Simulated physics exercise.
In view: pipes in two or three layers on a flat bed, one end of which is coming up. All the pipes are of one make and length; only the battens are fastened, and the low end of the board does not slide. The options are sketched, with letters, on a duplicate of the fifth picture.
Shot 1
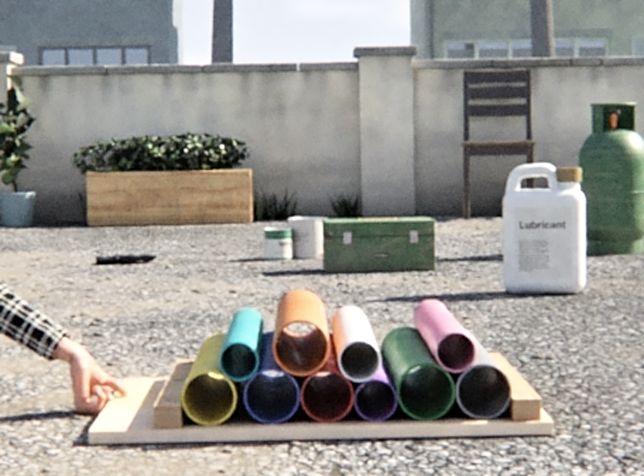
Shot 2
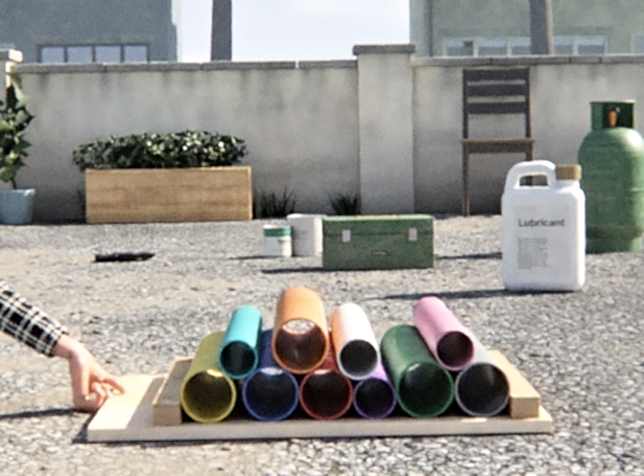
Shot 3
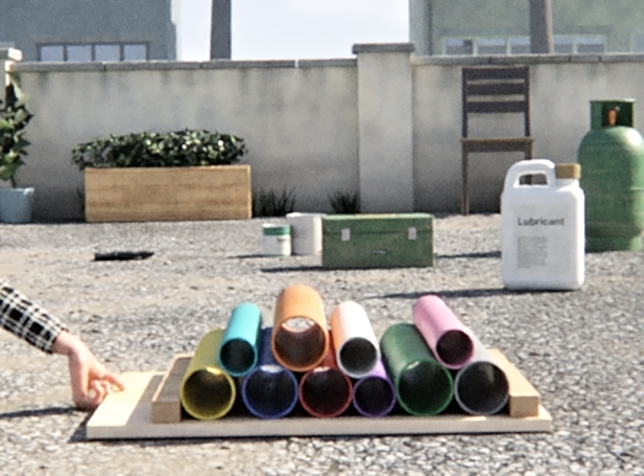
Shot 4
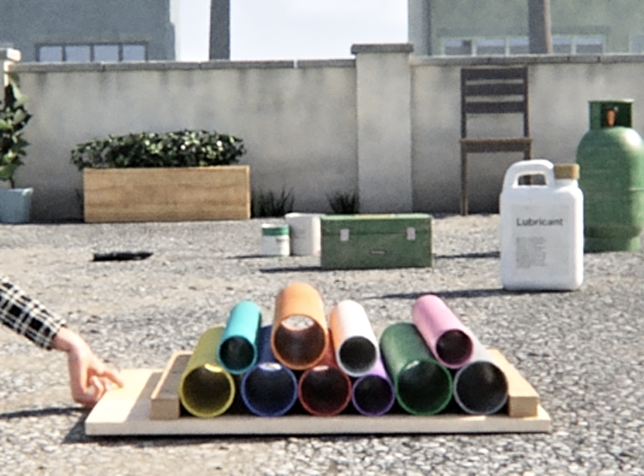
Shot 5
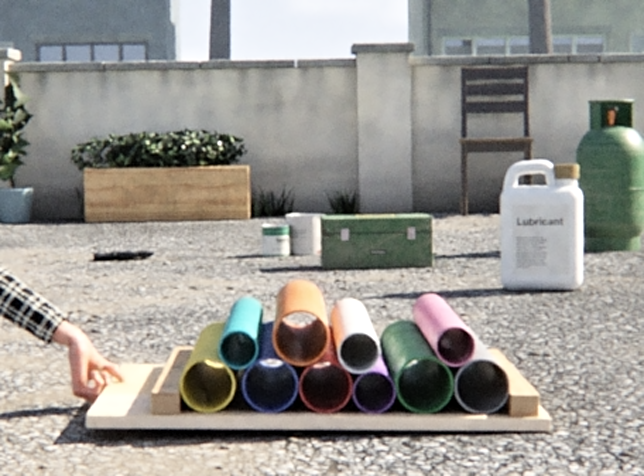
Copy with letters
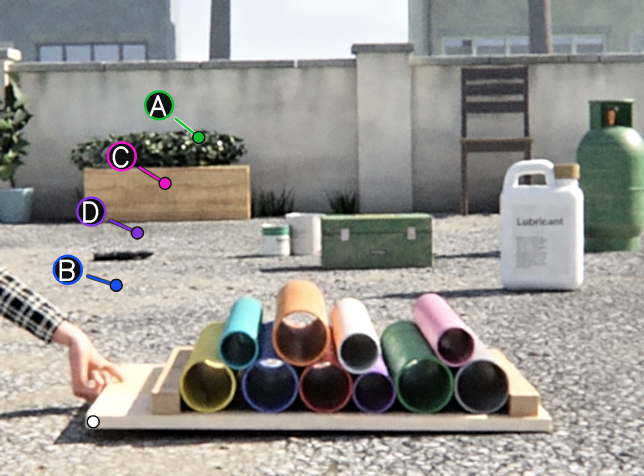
In a gravel yard in front of a concrete wall, a hand grips the left end of a wooden board holding stacked colourful pipes between battens and raises that end very slightly, while the pipes keep their arrangement.
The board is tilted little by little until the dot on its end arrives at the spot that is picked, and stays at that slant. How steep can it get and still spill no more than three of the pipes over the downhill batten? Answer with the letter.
C is the limit.
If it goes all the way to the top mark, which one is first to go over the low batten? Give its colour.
It is the pink one.
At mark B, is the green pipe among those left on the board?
The green pipe: Yes.
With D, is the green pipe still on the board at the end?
The green pipe: Yes.
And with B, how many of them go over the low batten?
At B the number is none.
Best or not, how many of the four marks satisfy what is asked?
Three of them.
On the marked copy, A at (198, 137); B at (116, 285); C at (165, 183); D at (138, 233); the white dot at (93, 422).
Following C. Soon after the start, board at 19°.
Later, board at 33°.
In the end, board at 33°, none over the low batten.
As for the rest, A four over the low batten (turquoise, orange, white, pink); B none over the low batten; D none over the low batten.
